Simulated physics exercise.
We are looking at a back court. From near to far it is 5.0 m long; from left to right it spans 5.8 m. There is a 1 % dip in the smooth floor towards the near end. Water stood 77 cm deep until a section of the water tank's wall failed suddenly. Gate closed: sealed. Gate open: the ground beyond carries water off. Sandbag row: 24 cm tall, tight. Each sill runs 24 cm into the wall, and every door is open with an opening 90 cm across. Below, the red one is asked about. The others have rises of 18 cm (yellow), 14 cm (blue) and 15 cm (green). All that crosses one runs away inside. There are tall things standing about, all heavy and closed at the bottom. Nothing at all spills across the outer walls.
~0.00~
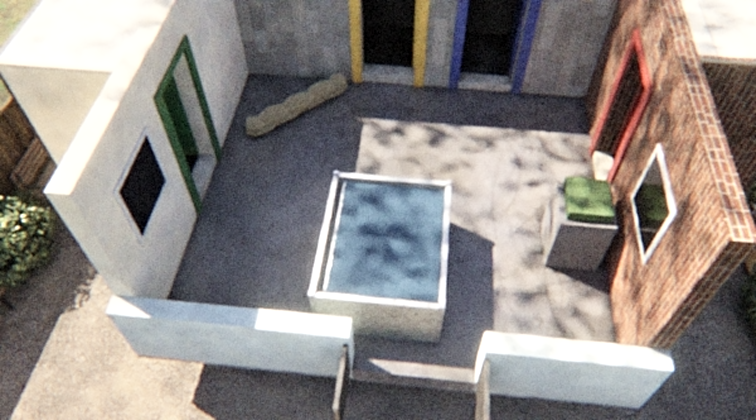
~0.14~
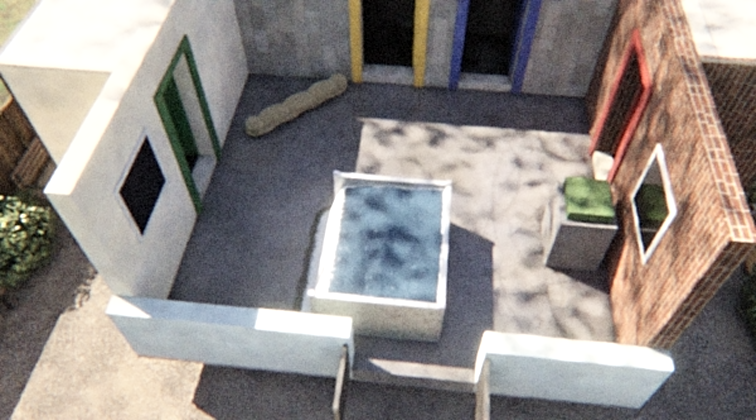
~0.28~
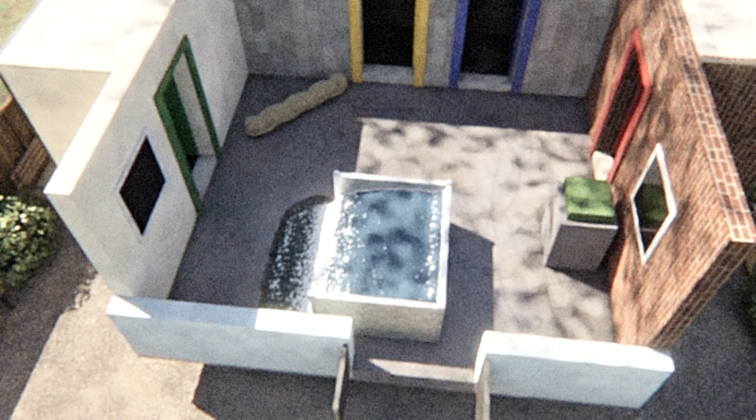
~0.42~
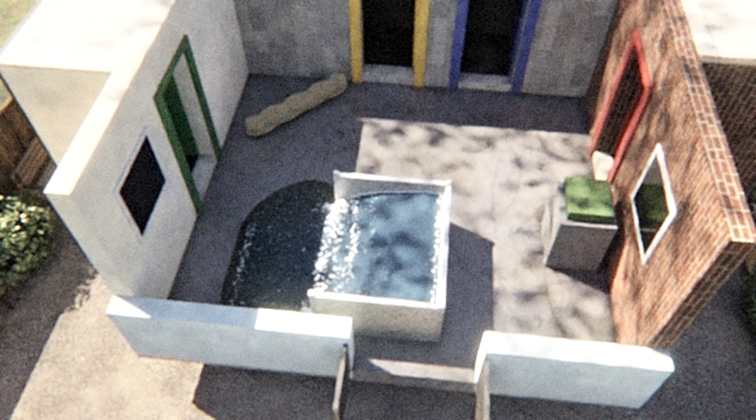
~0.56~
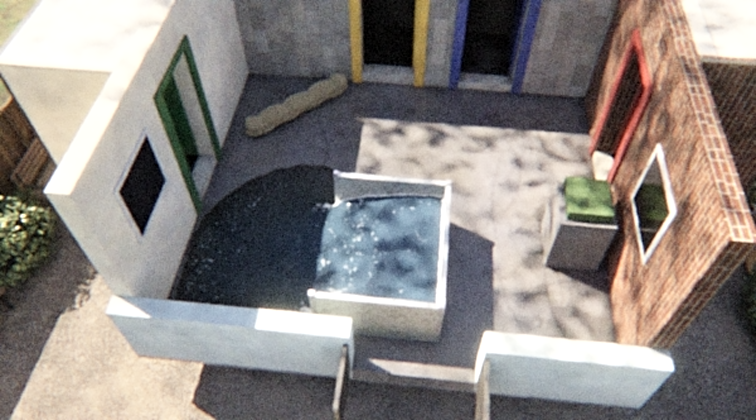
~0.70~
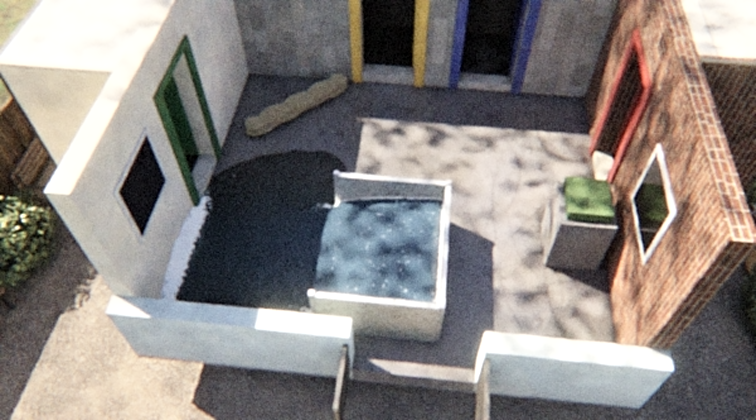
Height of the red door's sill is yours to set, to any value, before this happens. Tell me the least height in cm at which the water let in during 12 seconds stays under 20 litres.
It should be about 7.5 cm.
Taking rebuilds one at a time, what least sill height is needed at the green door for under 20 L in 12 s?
The green door needs around 23 cm.
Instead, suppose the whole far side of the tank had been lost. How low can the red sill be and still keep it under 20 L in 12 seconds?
A height of around 10.0 cm.
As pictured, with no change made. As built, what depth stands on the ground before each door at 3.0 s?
Depths in cm: Yellow 2, red 0, blue 0, green 18.
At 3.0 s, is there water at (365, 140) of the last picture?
At that moment it's submerged.
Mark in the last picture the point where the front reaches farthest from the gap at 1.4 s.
Lab note: Front tip approx. at (238, 106).
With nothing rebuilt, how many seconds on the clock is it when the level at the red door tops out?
Peak time: Around 9.0 s.
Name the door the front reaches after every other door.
It's the red door.
After 1.4 s water covers 25 % of the floor, deepest (56 cm) near (202, 322); it has not reached the red door.
After 3.0 s water covers 45 % of the floor, deepest (30 cm) near (330, 84); it has not reached the red door.
After 12.0 s water covers 95 % of the floor, deepest (10 cm) near (618, 364); 6 cm at the red door, 0 litres in over its 16 cm sill.
At the red door as built, the water arrived by 5.2 s and peaked near 12 cm at 9.2 s.
With a sill of 7 cm, 28 litres would have come in within the 12 s; with 9.5 cm, 7 litres. So under 20 litres takes about 7.5 cm.
